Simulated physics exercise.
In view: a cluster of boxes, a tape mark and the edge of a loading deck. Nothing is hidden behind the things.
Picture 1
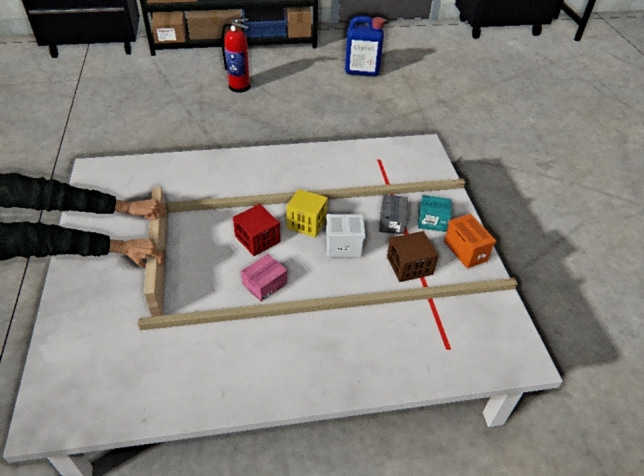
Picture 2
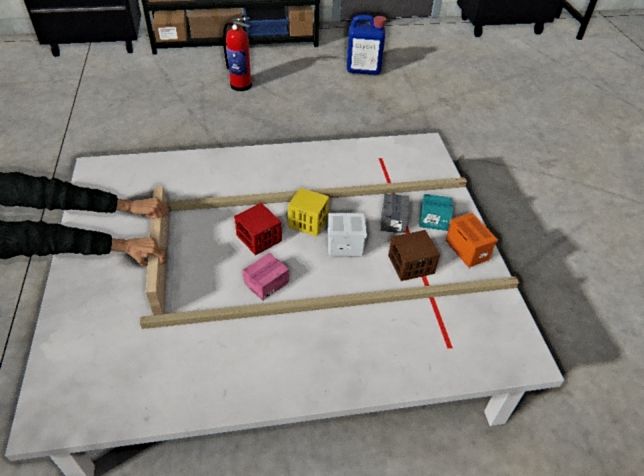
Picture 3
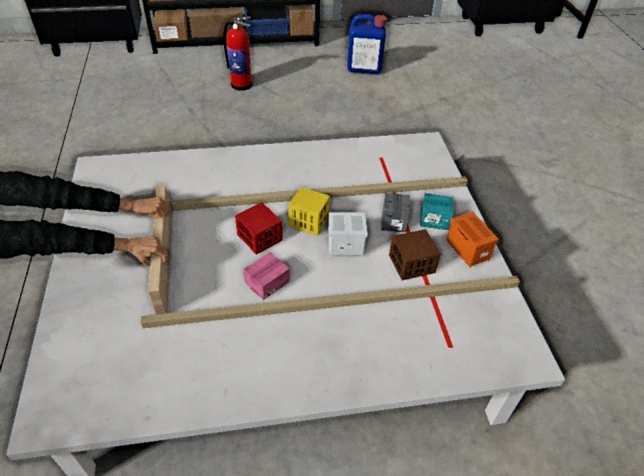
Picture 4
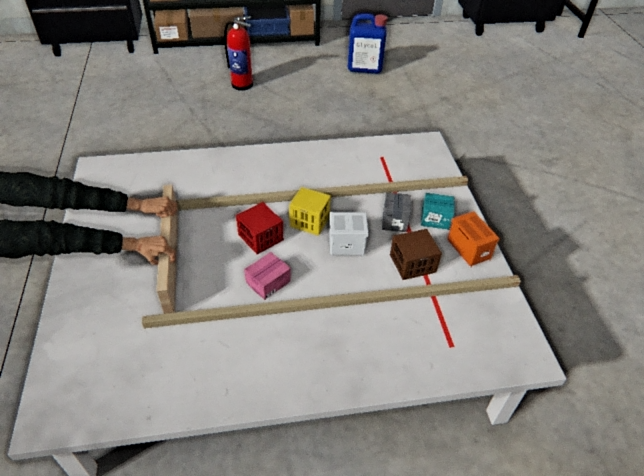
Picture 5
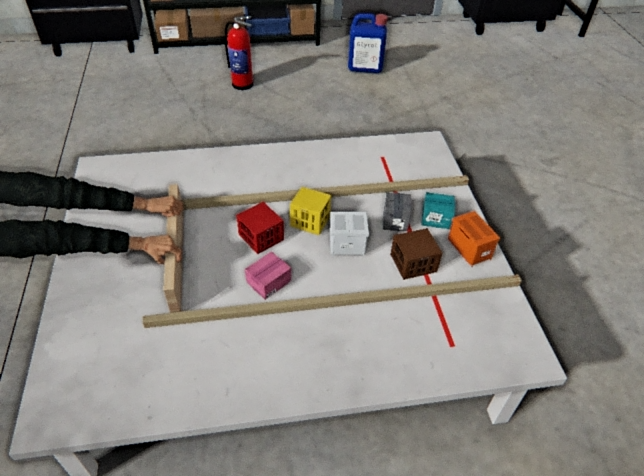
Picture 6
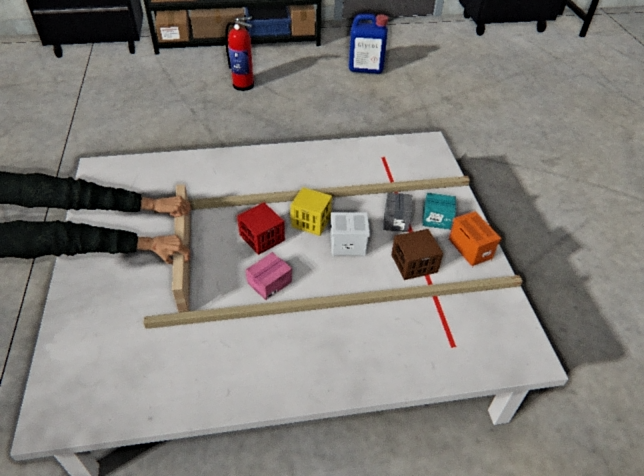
Eight coloured boxes sit on a white table in a concrete-floored workshop, seen from above at an angle. Between two wooden rails lie red, yellow, pink and white boxes, with grey, turquoise, brown and orange ones to the right near a red tape line, and an extinguisher and blue jug behind. Two dark-sleeved arms slide a plank slightly rightward, without touching the boxes, while the view barely shifts.
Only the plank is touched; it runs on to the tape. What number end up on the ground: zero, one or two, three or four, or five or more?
The number that fall off is zero.
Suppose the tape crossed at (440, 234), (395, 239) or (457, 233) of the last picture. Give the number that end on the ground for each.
Try by try, 2, 0 and 5.
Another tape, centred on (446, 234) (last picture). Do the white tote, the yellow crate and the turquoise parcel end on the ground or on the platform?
The white tote goes over; the yellow crate is kept; the turquoise parcel is lost.
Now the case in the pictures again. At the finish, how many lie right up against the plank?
3 of them.
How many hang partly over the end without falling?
2 of them.
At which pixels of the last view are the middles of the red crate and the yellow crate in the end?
The red crate at (427, 219), the yellow crate at (414, 191).
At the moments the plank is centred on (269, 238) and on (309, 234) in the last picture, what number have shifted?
The counts are 3 and 4.
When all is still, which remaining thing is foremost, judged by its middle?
The orange tote.
A little later, none off yet; orange tote at rest near (473, 239); turquoise parcel at rest near (439, 211); brown crate at rest near (416, 254).
When it is over, the number that fall off is zero.
